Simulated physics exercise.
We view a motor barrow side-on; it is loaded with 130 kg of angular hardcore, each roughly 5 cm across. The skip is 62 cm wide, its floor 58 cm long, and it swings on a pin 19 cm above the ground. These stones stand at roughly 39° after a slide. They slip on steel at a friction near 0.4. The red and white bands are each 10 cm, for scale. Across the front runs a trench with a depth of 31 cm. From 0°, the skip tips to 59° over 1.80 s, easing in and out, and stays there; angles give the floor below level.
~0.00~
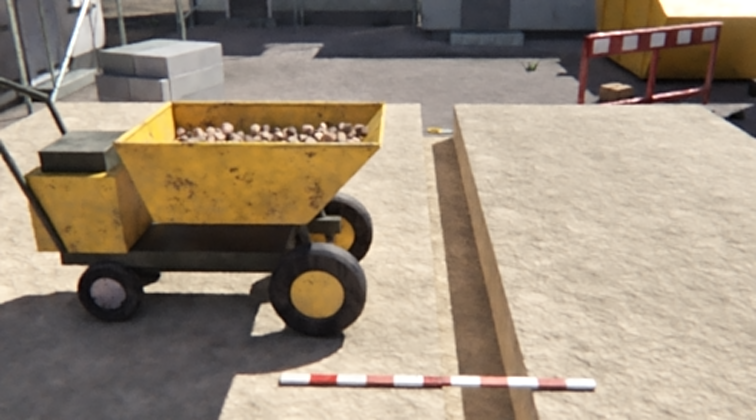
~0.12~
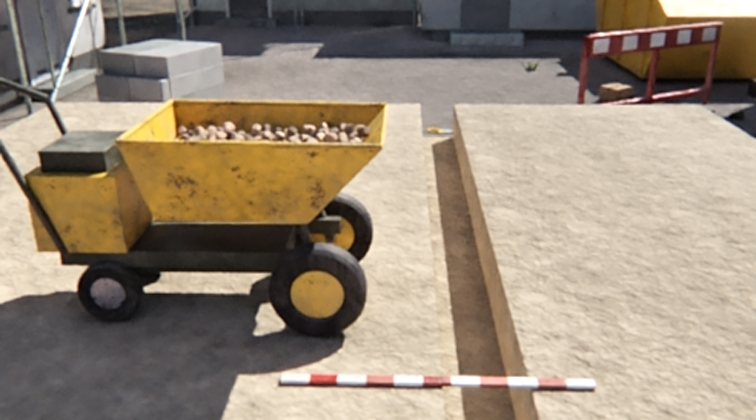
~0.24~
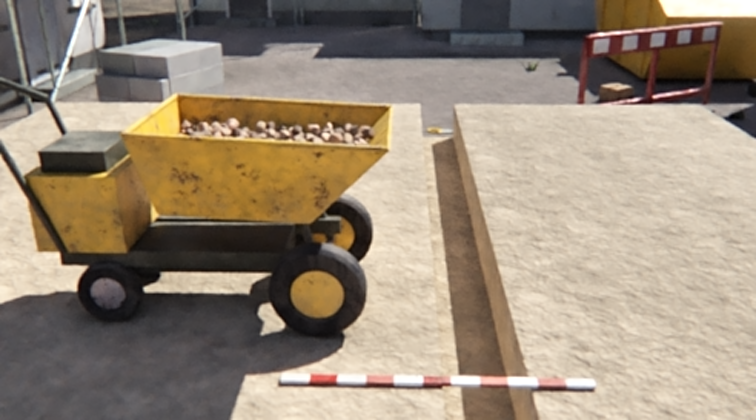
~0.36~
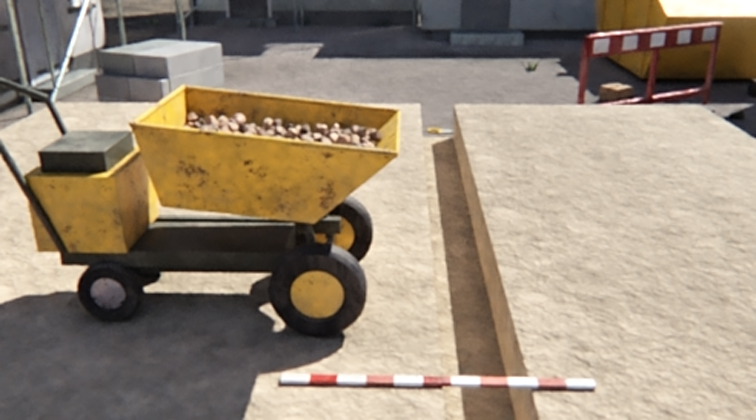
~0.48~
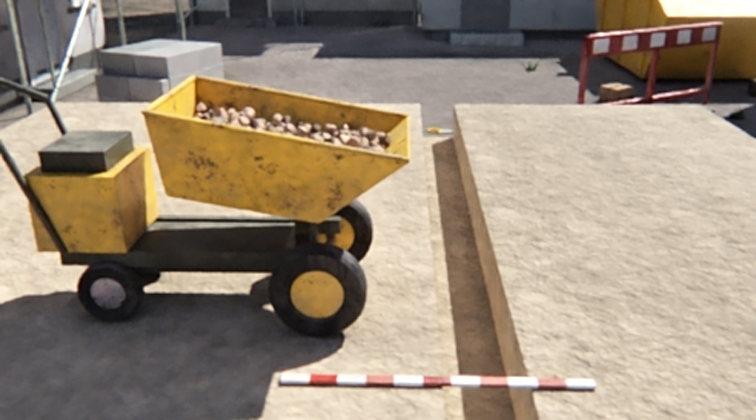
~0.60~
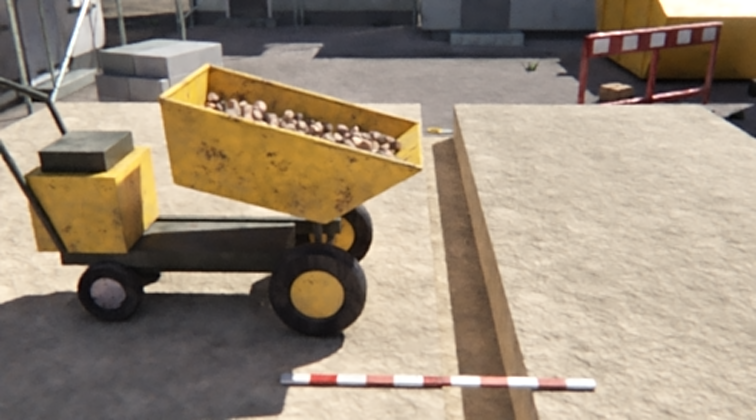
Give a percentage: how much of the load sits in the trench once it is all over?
21 %.
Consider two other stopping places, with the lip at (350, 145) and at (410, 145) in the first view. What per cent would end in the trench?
From the first spot near 35, from the second near 10 per cent.
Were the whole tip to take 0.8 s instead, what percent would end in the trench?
20 per cent.
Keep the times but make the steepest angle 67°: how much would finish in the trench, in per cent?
Roughly 60% would end there.
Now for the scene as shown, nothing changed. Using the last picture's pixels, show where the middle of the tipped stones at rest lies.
About (491, 356).
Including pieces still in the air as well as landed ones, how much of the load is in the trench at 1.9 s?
Roughly 0 percent of the load.
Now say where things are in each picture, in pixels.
In the first frame, the skip is at 0°, its lip at (380, 146); the top of the load is at (314, 132).
In the second frame, the skip is at 1°, its lip at (382, 147); the top of the load is at (289, 132); the stones move at 0.1 m/s on average.
In the third frame, the skip is at 3°, its lip at (388, 150); the top of the load is at (265, 131); the stones move at 0.2 m/s on average.
In the fourth frame, the skip is at 6°, its lip at (398, 154); the top of the load is at (232, 126); the stones move at 0.3 m/s on average.
In the fifth frame, the skip is at 10°, its lip at (409, 161); the top of the load is at (222, 117); the stones move at 0.4 m/s on average.
In the sixth frame, lip at (422, 169), floor tilted 15°, highest stones at (231, 109); the stones move at 0.4 m/s on average.
After 1.4 s the floor is at 50°; 100 % in the skip; the foremost stones are at (454, 219).
After 1.9 s the floor is at 59°; 98 % in the skip, 2 % in the trench; the foremost stones are at (514, 319).
After 2.2 s the floor is at 59°; 87 % in the skip, 9 % in the trench, 4 % past the trench; the foremost stones are at (560, 327).
After 4.2 s the floor is at 59°; 71 % in the skip, 21 % in the trench, 9 % past the trench; the foremost stones are at (605, 313).
